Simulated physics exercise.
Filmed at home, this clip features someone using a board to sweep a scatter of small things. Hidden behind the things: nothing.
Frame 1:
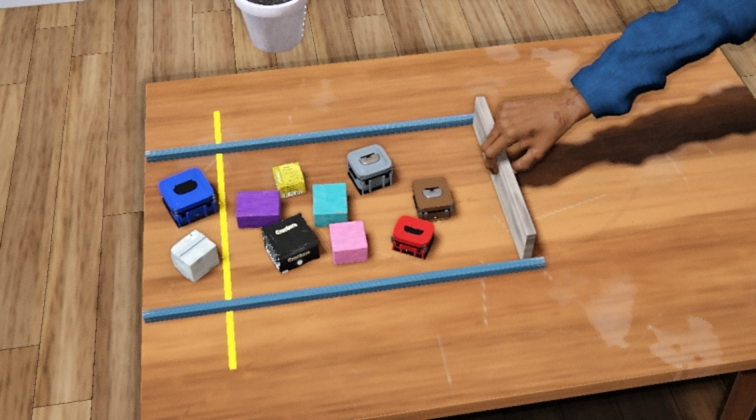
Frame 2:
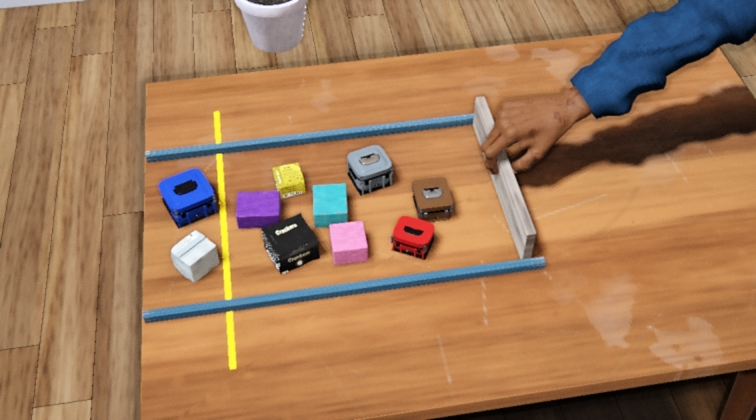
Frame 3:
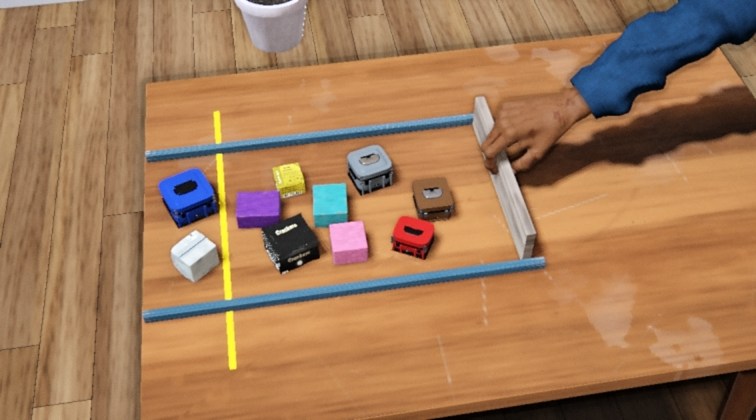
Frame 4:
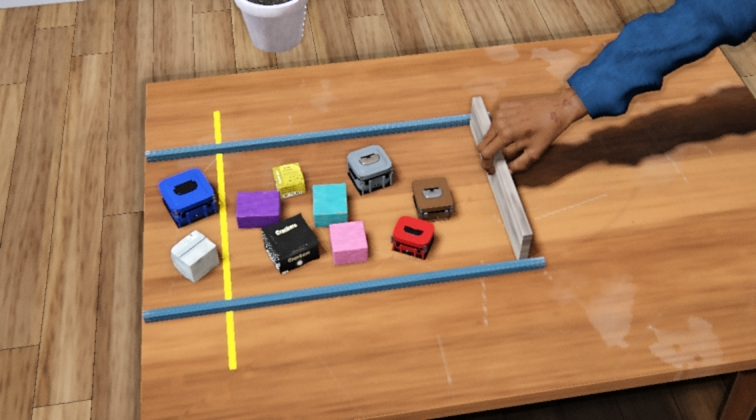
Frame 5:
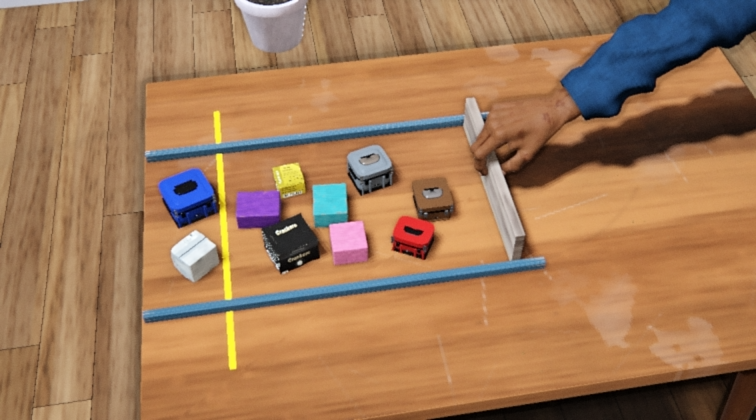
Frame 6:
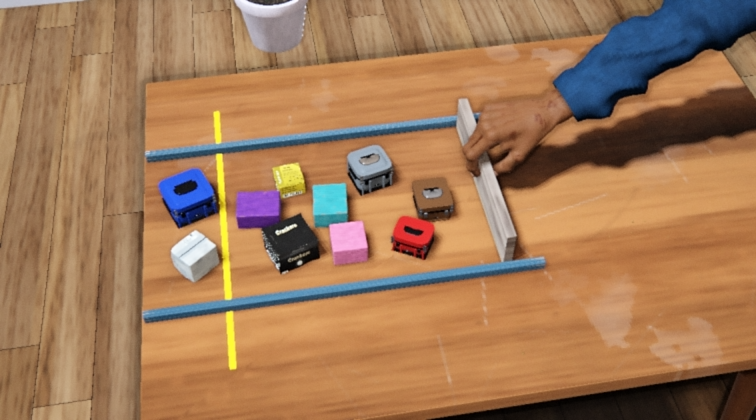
At first, a hand in a blue sleeve holds a wooden board upright at the right of scattered colourful boxes and blocks, between two blue strips on a table crossed by yellow tape. Then the hand slides the board slightly left, while the boxes and blocks stay still.
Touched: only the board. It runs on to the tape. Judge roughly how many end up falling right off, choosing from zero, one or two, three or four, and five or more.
Once it stops, the band for pieces knocked off is three to four, pretty clearly.
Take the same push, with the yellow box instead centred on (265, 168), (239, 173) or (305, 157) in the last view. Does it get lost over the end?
Try one it is not knocked off; try two it is not knocked off; try three it is not knocked off.
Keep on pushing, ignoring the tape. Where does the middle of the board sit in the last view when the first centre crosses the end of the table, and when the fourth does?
At (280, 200) for the first, at (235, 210) for the fourth.
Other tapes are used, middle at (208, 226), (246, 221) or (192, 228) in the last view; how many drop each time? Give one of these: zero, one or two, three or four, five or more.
First either three or four, next one or two, finally five or over.
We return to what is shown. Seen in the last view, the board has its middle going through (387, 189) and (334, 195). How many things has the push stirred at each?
Well, it's 4 at the first one and 8 at the second.
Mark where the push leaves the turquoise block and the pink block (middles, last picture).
First (171, 226), then (170, 268).
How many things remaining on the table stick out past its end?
My count gives 0.
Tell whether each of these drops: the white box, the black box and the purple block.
At the end the white box is no longer there, the black box is no longer there and the purple block is no longer there.
Early on, none off yet; blue case at rest near (188, 197); white box at rest near (195, 256); purple block at rest near (259, 209).
Finally, the number that fall off is three or four; lost, black box, purple block, white box and blue case.
